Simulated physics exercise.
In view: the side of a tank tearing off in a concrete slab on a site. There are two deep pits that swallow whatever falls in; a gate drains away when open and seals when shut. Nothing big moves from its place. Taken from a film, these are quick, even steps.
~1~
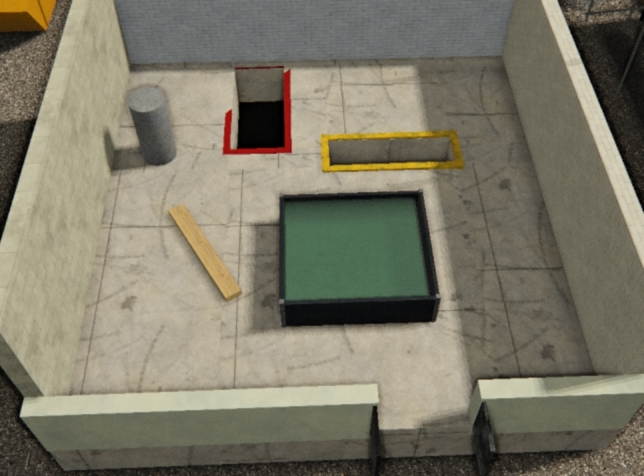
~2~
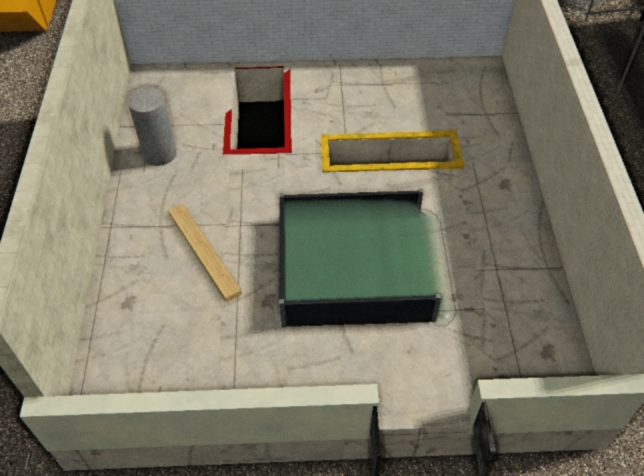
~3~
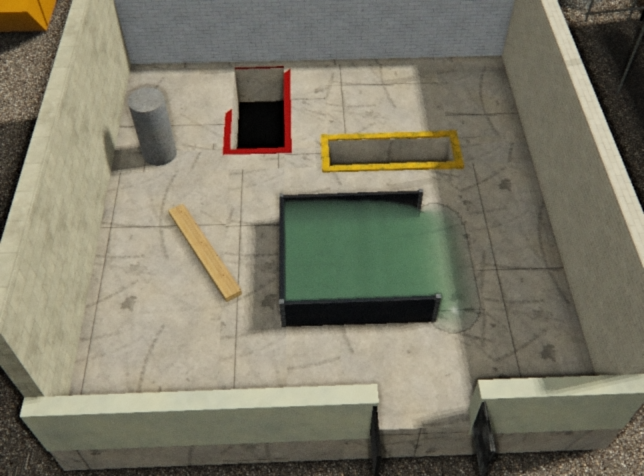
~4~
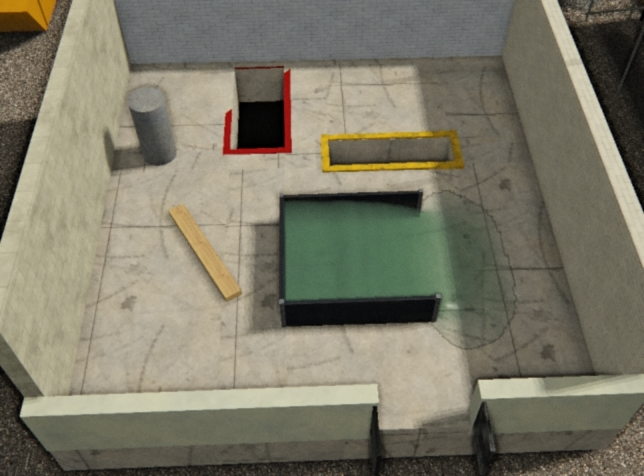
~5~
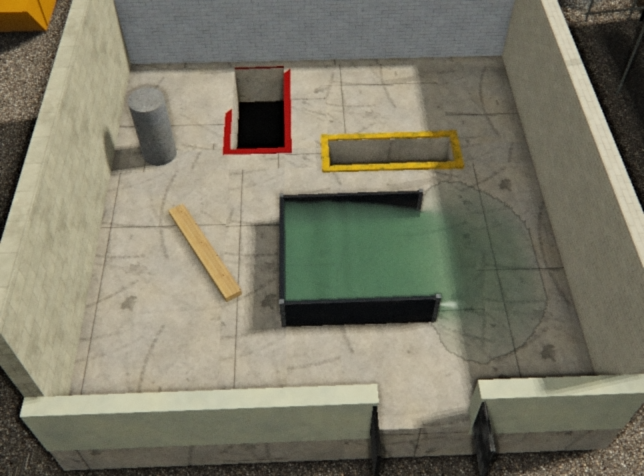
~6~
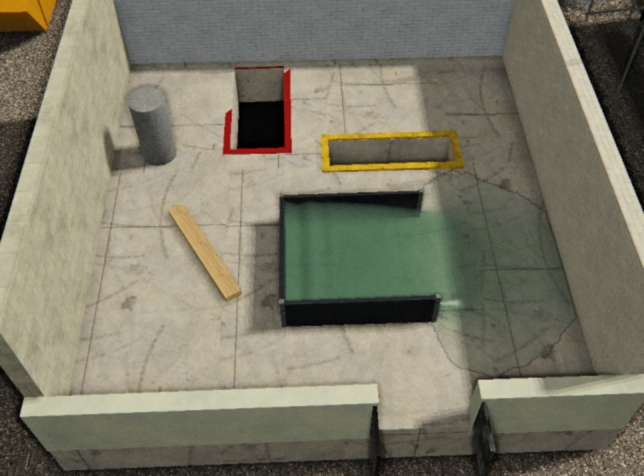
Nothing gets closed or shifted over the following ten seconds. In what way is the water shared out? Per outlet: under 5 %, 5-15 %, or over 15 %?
Outlets: Gate - 5-15 %; yellow pit - under 5 %; red pit - 5-15 %.
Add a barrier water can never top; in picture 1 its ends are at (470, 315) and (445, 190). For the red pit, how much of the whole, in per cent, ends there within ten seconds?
About 0 percent goes into the red pit.
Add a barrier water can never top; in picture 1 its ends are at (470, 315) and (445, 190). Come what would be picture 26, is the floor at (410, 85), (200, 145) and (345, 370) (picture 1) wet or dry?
As the points were listed, they come out free from flooding, free from flooding, and finally free from flooding.
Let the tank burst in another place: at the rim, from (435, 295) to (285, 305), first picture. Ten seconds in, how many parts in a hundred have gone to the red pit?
Red 2 %.
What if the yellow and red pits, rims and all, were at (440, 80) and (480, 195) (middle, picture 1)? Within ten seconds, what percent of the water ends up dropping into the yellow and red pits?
The yellow pit takes 0 per cent, and the red pit takes 55 per cent.
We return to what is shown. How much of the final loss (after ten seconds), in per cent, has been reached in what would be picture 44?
I'd estimate some 30 per cent.
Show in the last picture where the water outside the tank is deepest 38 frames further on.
That spot is close to (79, 421).
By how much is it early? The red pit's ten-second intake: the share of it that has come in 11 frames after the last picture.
My figure is 0 in a hundred.
A moment on, water covers 15 % of the floor; the gate 0 %, the yellow pit 0 %, the red pit 0 %.
Next, water covers 20 % of the floor; the gate 0 %, the yellow pit 0 %, the red pit 0 %.
Then, water covers 35 % of the floor; the gate 0 %, the yellow pit 0 %, the red pit 0 %.
Later, water covers 60 % of the floor; the gate 4 %, the yellow pit 1 %, the red pit 2 %.
In the end, water covers 75 % of the floor; the gate 8 %, the yellow pit 1 %, the red pit 10 %.
